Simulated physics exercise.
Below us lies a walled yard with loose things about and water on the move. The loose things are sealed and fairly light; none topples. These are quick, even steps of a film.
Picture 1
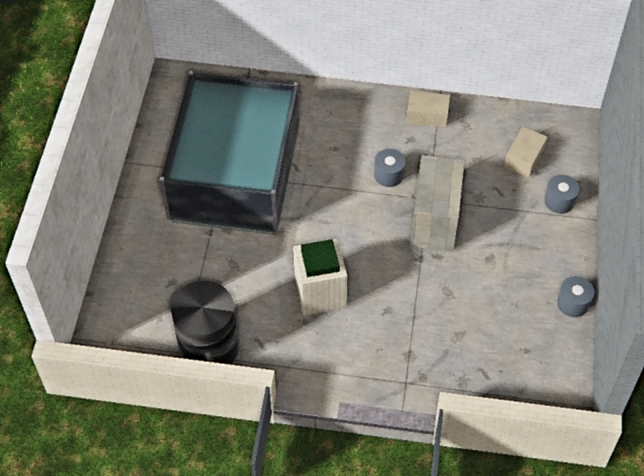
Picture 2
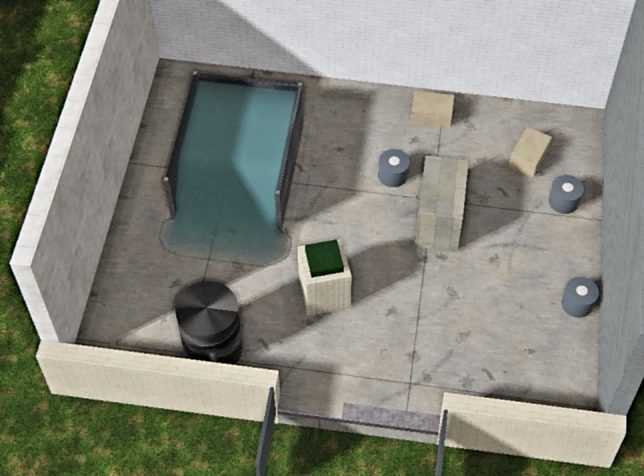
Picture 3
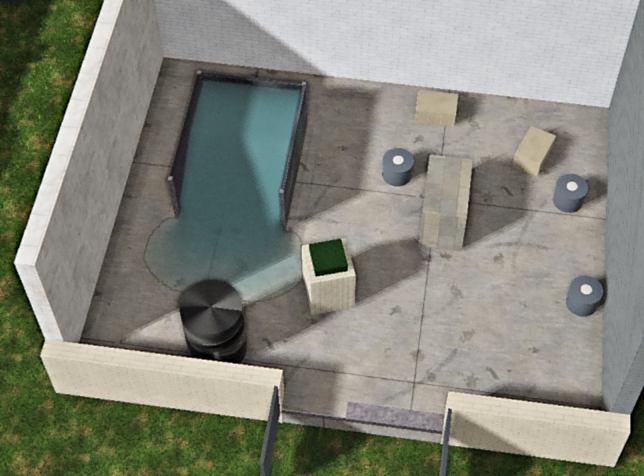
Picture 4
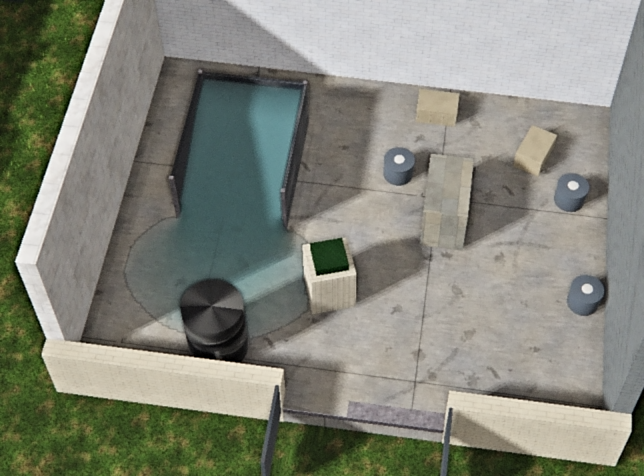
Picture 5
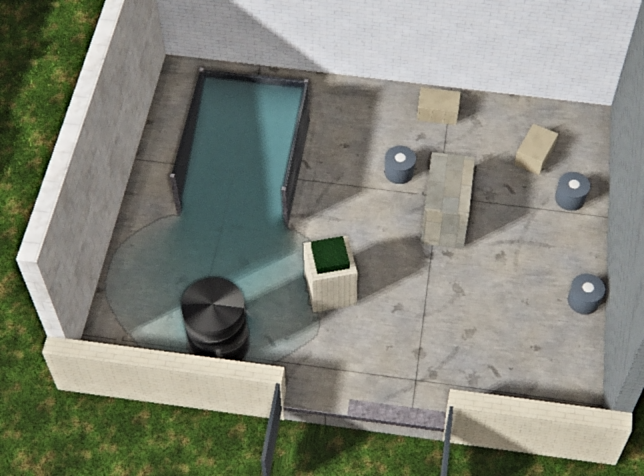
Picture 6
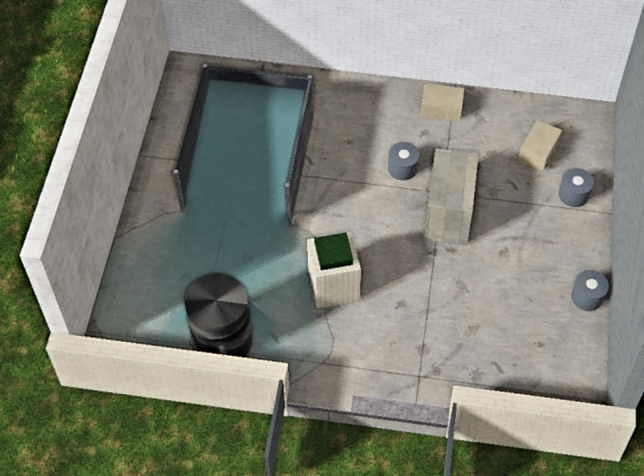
Water poured out of the open near end of a dark-framed tank in a walled yard, spreading across the paving around a round black object, while the crates and grey tubs stayed put.
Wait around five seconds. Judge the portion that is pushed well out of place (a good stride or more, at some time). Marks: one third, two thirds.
It is under a third.
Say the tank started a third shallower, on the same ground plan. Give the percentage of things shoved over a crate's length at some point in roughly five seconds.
Near 0 in a hundred.
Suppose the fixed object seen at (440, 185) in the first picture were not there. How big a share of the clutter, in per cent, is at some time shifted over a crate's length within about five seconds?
About 0 per cent.
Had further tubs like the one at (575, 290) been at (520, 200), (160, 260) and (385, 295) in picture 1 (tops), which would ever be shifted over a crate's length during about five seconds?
In turn: Less than that, yes, never so far.
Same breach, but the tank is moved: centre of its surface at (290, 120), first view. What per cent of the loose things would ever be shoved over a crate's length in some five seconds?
Close to 20 %.
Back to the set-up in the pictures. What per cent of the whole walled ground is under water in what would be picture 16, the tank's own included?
Near 40 in a hundred.
A moment on, 0 of 5 are well off their spots; 0 afloat.
Next, 0 of 5 are well off their spots; 0 afloat.
Later, 0 of 5 are well off their spots; 0 afloat.
In the end, 0 of 5 are well off their spots, and 0 have been at some point; 0 afloat.
